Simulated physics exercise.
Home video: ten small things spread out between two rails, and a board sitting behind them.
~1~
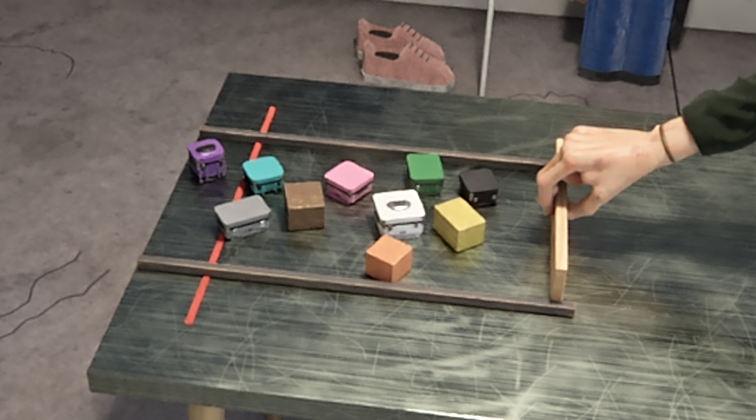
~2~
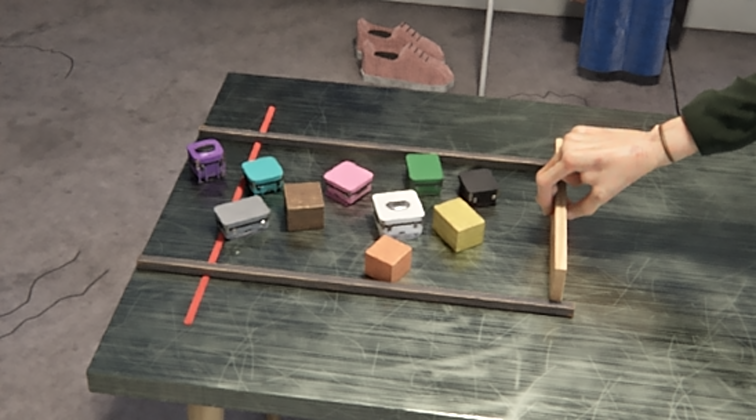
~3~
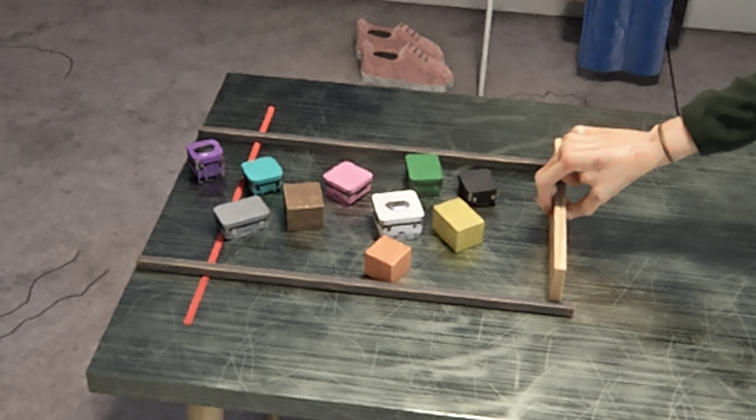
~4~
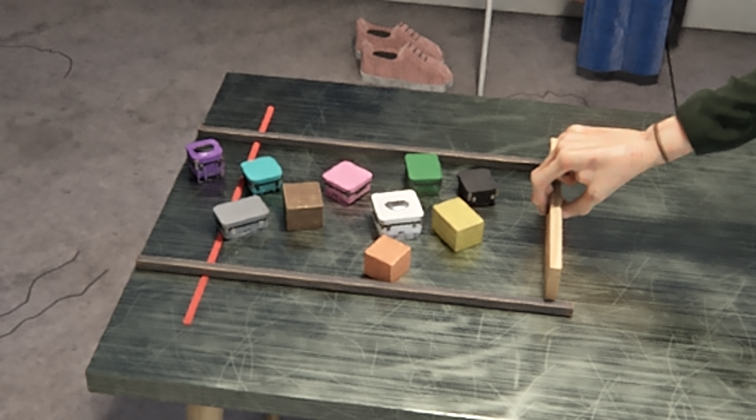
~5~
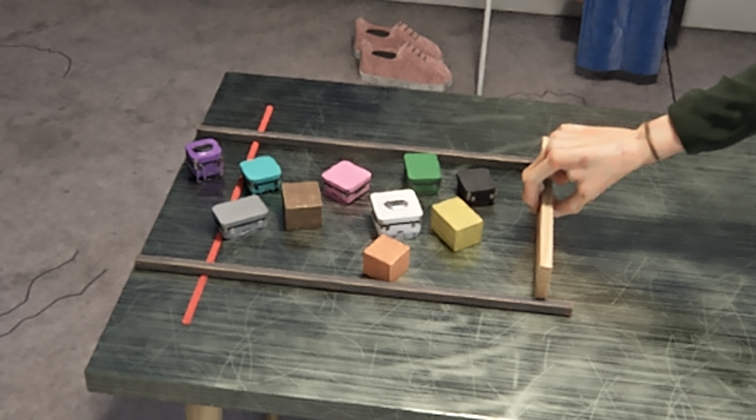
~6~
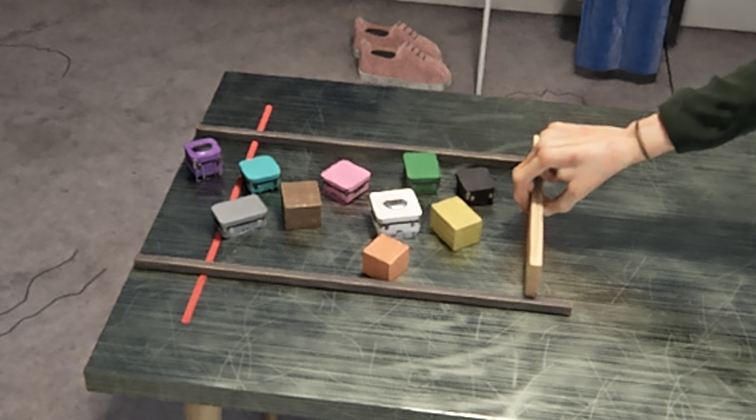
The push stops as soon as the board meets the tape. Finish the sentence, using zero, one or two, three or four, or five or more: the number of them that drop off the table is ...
The number that drop off the table is three or four.
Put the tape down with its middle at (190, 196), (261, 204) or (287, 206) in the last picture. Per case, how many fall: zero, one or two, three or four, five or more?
Five or more; 1 or 2; no fall at all.
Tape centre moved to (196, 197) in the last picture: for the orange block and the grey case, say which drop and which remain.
Orange block - safe; grey case - gone.
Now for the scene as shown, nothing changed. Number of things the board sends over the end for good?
The total comes to 3.
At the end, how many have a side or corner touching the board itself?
It's 3 of them.
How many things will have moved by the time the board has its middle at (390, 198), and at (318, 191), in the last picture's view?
At that stage 7; at the next, 9.
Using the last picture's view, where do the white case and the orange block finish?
The white case finishes at (176, 196); the orange block finishes at (194, 244).
Early on, none off yet; purple case at rest near (203, 159); grey case at rest near (240, 218); turquoise case at rest near (260, 176).
A while later, none off yet; purple case at rest near (203, 159); grey case travelled a little near (217, 221); turquoise case at rest near (260, 176).
Further along, none off yet; purple case travelled about its own width near (177, 161); grey case travelled about its own width near (186, 229); turquoise case travelled well along near (209, 162).
Finally, the number that fall off is three or four; lost, brown block, turquoise case and purple case.
